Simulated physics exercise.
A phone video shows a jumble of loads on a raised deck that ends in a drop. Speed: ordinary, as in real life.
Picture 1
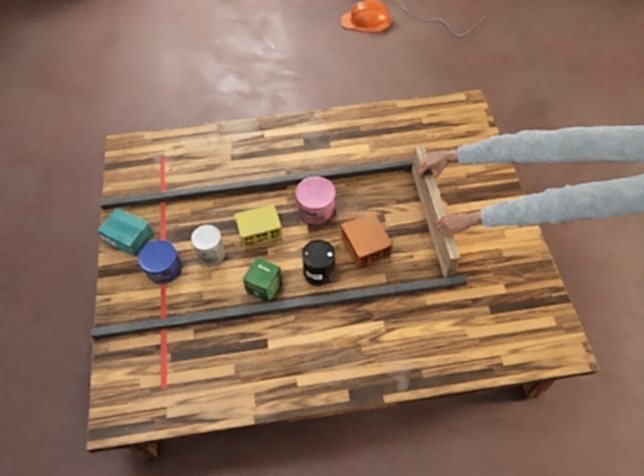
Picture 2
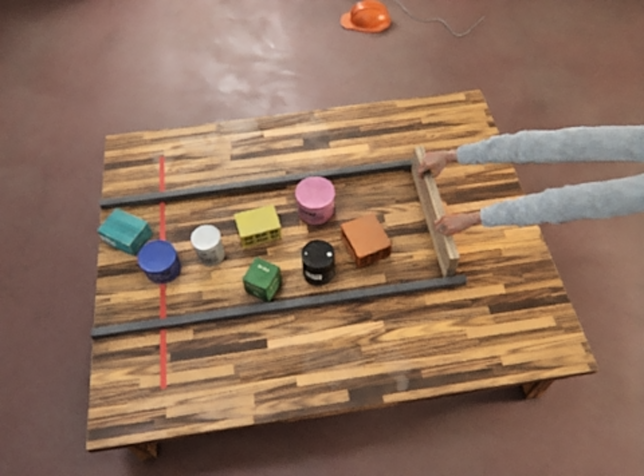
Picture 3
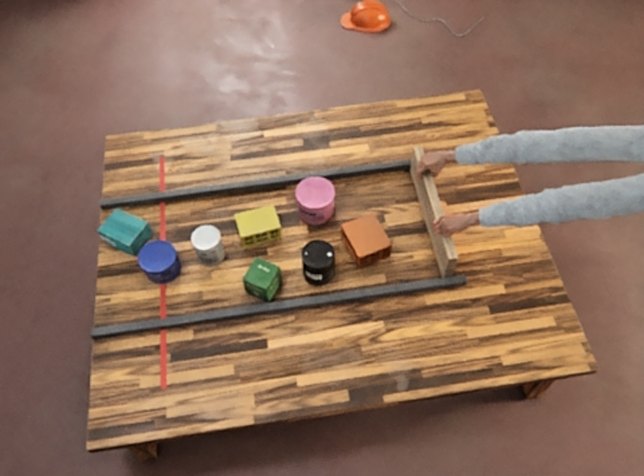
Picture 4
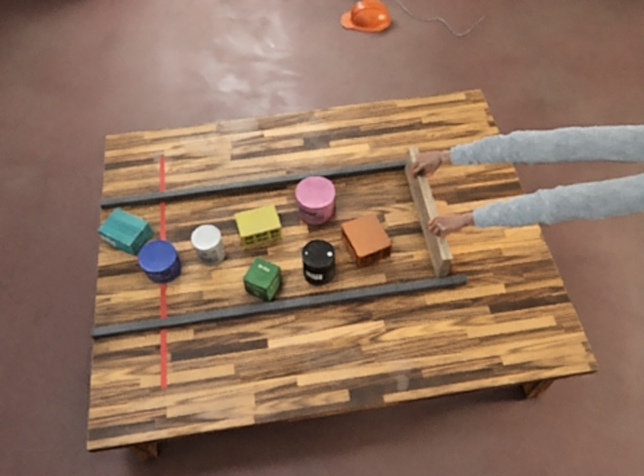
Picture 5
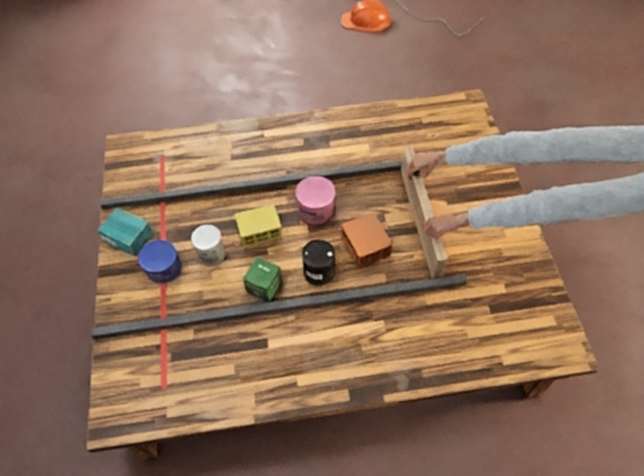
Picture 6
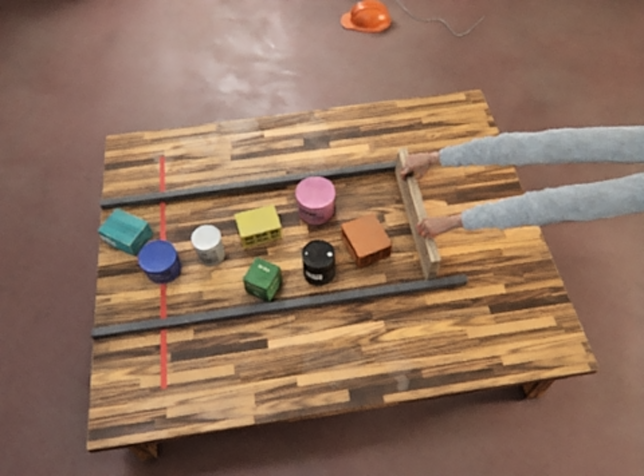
We see two hands slide a wooden plank slowly a short way left between dark rails on a wooden table, while the colourful pails, boxes and black canister, spread from near a red tape line toward the plank, stay still.
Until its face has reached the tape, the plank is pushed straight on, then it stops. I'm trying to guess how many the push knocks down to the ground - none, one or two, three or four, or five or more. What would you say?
Watching this, the number dropping off is one to two.
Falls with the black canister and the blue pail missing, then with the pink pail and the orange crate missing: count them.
1 for the first case, 1 for the second.
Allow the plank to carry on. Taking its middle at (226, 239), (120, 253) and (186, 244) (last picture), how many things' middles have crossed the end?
0, 5 and 1.
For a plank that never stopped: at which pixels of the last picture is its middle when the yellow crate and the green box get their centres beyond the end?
Roughly (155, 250); roughly (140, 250).
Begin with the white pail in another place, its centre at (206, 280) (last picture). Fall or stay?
Note: White pail leaves the top.
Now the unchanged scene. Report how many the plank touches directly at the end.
That number would be 3.
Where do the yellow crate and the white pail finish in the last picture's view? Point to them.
The yellow crate ends up near (103, 244), and the white pail near (108, 267).
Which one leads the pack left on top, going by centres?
That's the yellow crate.
Soon after, none off yet; turquoise parcel at rest near (126, 232); blue pail at rest near (161, 263); white pail at rest near (209, 247).
Then, none off yet; turquoise parcel at rest near (126, 232); blue pail moving near (157, 264); white pail moved about its own width near (188, 254).
Further on, none off yet; turquoise parcel moved a little near (105, 236); blue pail moved about its own width near (127, 270); white pail moved well along near (159, 260).
At rest, the number that fall off is one or two; fallen, blue pail and turquoise parcel.
